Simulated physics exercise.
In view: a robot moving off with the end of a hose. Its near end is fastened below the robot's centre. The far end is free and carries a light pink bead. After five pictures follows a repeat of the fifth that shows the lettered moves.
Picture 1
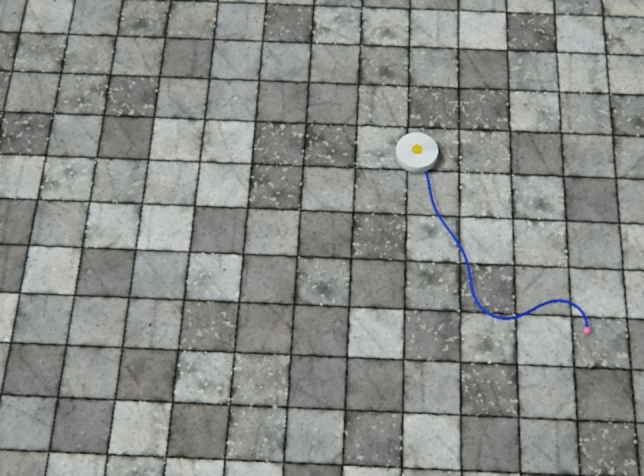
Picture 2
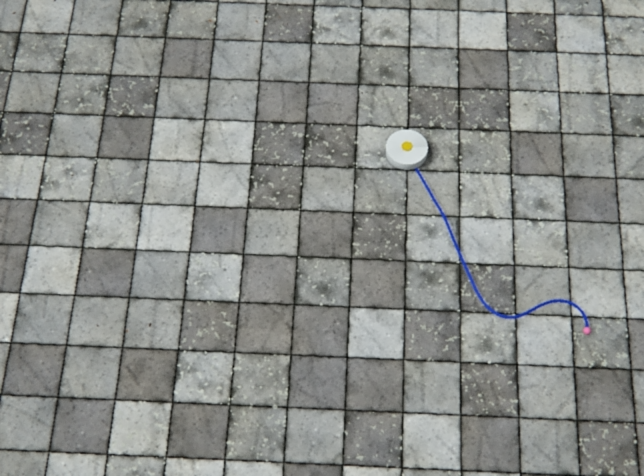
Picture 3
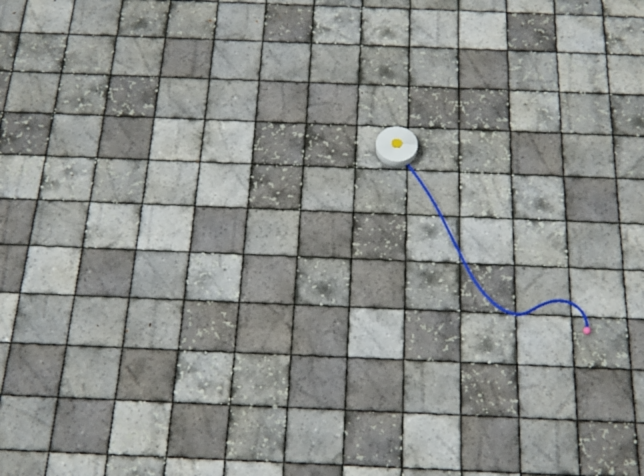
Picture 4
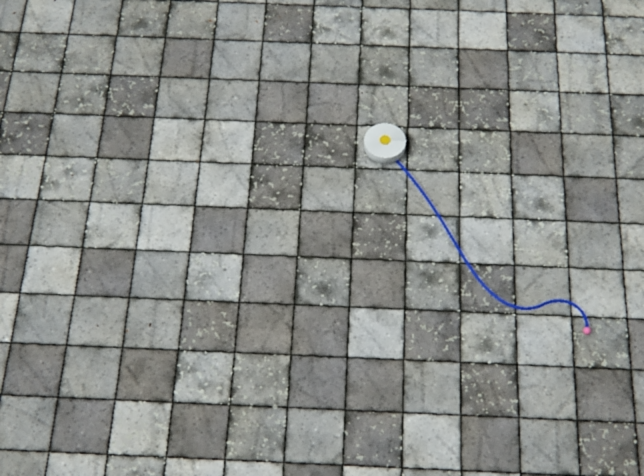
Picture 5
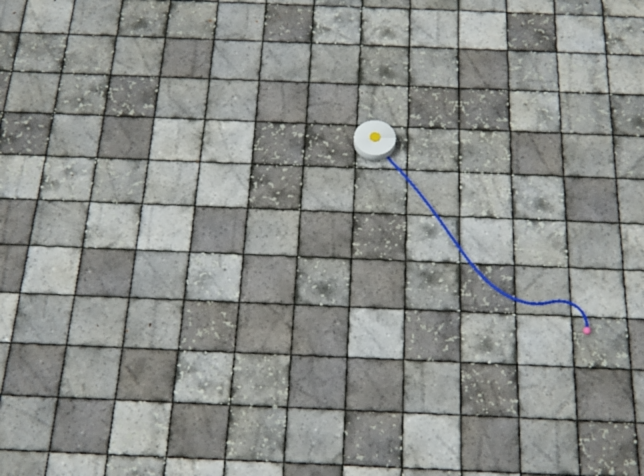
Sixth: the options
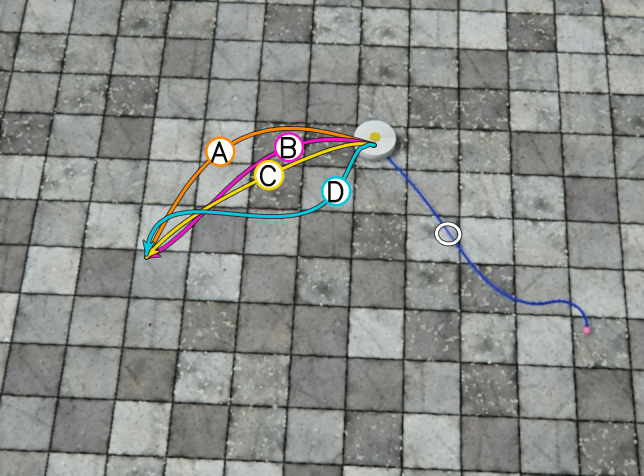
A white, round, puck-like robot with a yellow dot on top slides slowly up and to the left, drawing one end of a thin blue hose along with it. The hose trails down to the right, its wavy bends gradually straightening, while the far end with its pink bead stays in place at lower right. The ground is a patchwork of grey stone tiles, seen from above at a slant by a still camera.
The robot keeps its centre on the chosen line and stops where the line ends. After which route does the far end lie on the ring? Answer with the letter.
With A the free end lies on the ring.
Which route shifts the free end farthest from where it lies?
A.
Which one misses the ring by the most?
That is D.
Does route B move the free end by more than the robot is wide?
On that route, yes.
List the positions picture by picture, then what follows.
Free end (587, 331); robot (417, 153), in the first frame.
Robot (407, 150); free end (587, 331), in the second frame.
Robot (396, 147); free end (587, 331), in the third frame.
Robot (385, 144); free end (587, 331), in the fourth frame.
Robot (375, 141); free end (587, 331), in the fifth frame.
On the marked copy, A from (374, 145) via (228, 146) to (146, 257); B from (374, 145) via (250, 169) to (146, 257); C from (374, 145) via (251, 184) to (146, 257); D from (374, 145) via (272, 217) to (147, 254); the ring at (448, 234).
Taking A. A third of the way, robot (267, 126), middle of the hose (402, 196), free end (525, 283).
Two thirds of the way, robot (183, 187), middle of the hose (340, 189), free end (478, 249).
When it is over, robot (145, 254), middle of the hose (298, 209), free end (448, 232); the free end is on the ring.
As for the rest, B leaves the free end at (460, 246); C leaves the free end at (459, 252); D leaves the free end at (458, 270).
